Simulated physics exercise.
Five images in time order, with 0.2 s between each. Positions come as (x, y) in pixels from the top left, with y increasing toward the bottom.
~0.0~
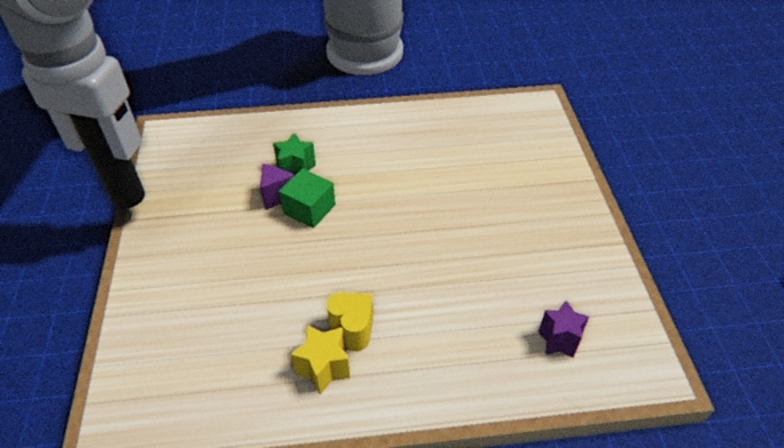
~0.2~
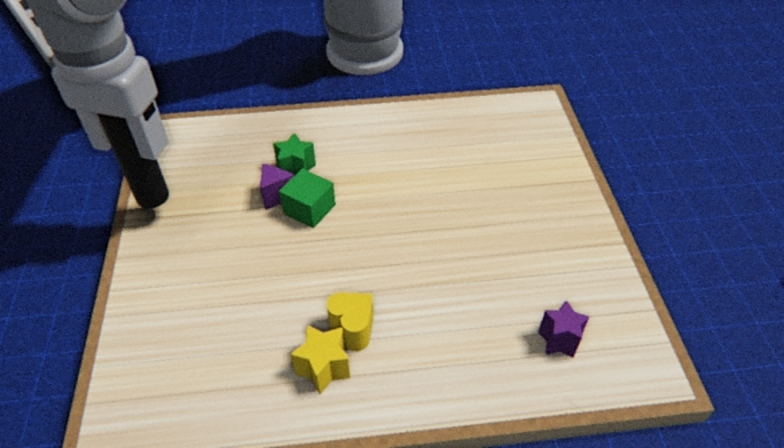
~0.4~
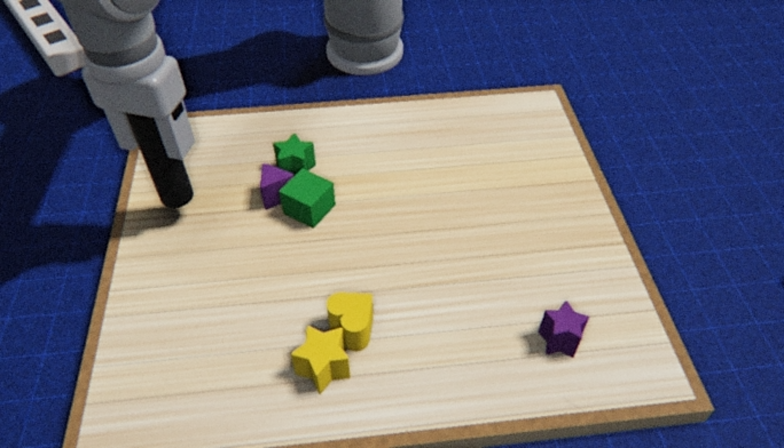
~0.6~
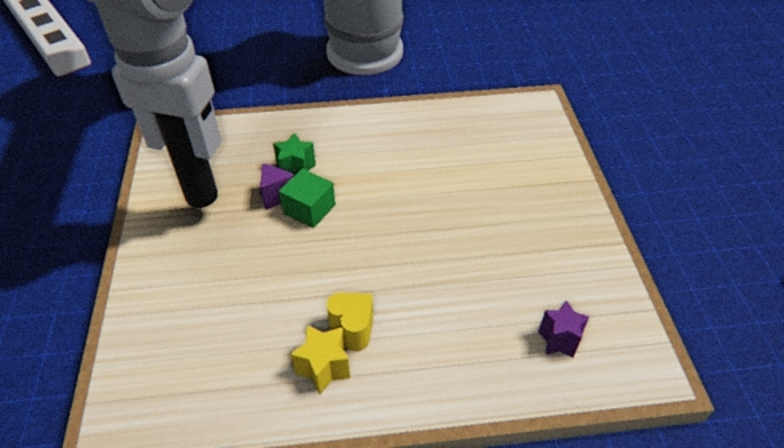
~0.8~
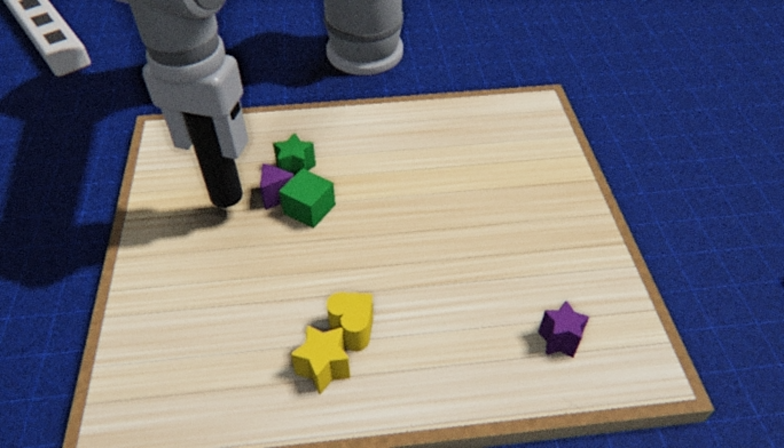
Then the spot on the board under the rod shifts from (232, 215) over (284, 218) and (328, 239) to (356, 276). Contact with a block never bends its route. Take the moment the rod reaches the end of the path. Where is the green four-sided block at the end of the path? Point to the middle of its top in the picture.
If I read the scene right, the answer is (344, 186).
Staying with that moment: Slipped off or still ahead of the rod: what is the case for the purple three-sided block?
I'm fairly sure the purple three-sided block slides away from the front of the rod at some point.
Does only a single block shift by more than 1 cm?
My answer is no.
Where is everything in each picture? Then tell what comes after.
Lower end of the rod at (129, 198), tops of blocks, purple three-sided block at (272, 174), green four-sided block at (306, 186), yellow heart at (351, 308), in the first frame.
Rod at (153, 198), blocks as before, in the second frame.
Rod at (178, 198), blocks as before, in the third frame.
Rod at (202, 198), blocks as before, in the fourth frame.
Rod at (227, 197), purple three-sided block at (272, 174), green four-sided block at (306, 186), yellow heart at (351, 308), in the fifth frame.
One third of the way, rod at (282, 201); purple three-sided block at (287, 175), turned 70° anticlockwise; green four-sided block at (323, 185), turned 15° anticlockwise.
Two thirds of the way, rod at (326, 222); purple three-sided block at (287, 175), turned 70° anticlockwise; green four-sided block at (344, 186), turned 65° anticlockwise.
At the end, rod at (354, 259); purple three-sided block at (287, 175), turned 70° anticlockwise; green four-sided block at (344, 186), turned 65° anticlockwise; yellow heart not moved.
